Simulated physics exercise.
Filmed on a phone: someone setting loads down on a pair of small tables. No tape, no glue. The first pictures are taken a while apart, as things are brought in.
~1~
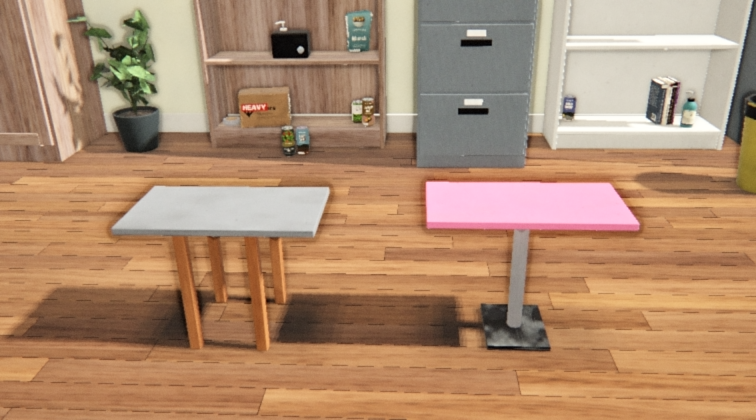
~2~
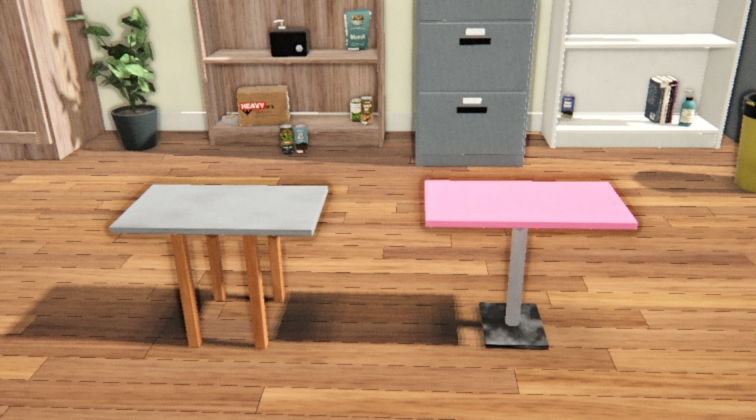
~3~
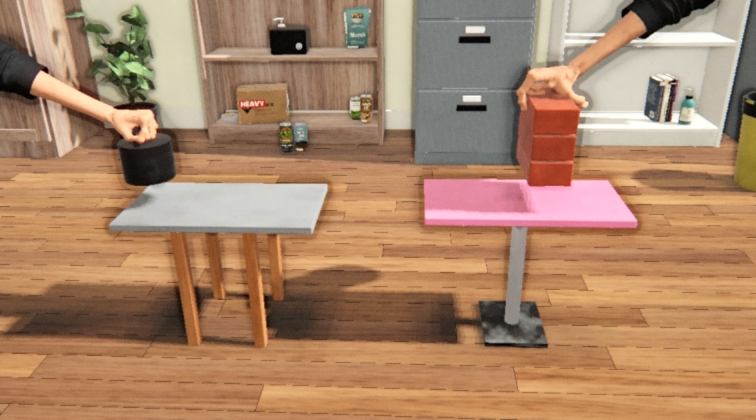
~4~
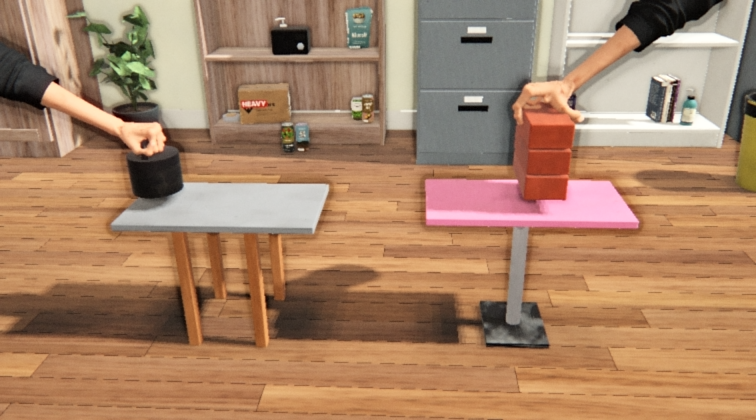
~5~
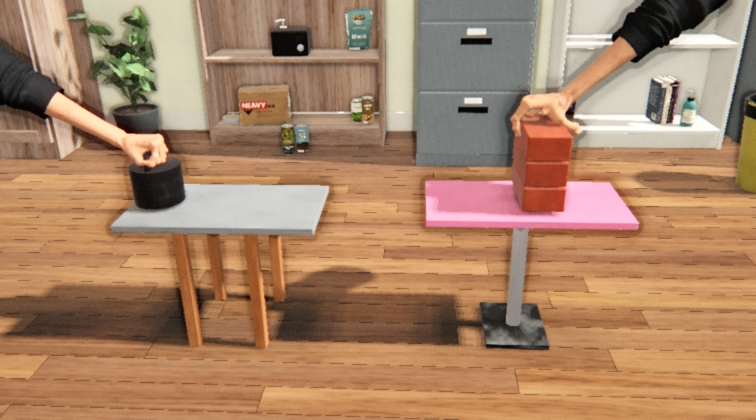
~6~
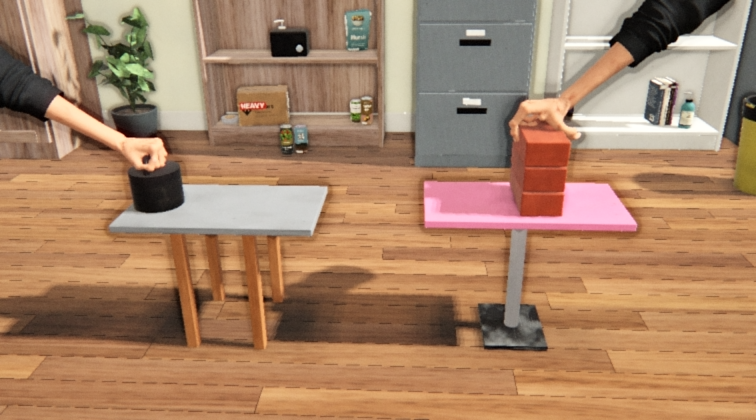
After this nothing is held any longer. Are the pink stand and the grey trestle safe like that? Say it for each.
Outcome: The pink stand stays flat on its feet and the grey trestle tips up.
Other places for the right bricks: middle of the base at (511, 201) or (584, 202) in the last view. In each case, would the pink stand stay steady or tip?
In turn it keeps steady; tips up.
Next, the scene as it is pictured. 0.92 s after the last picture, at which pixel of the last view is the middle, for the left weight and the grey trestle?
First (39, 292), then (85, 242).
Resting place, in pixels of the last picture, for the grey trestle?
Its middle is close to (94, 246).
Then, 0.72 s on from there, pink stand at rest near (522, 205); grey trestle turned 32° from its first pose near (151, 206).
Then, 0.92 s on from there, pink stand at rest near (522, 205); grey trestle turned 71° from its first pose near (85, 242).
In the end, the pink stand keeps steady, near (522, 205); the grey trestle goes over, near (94, 246).
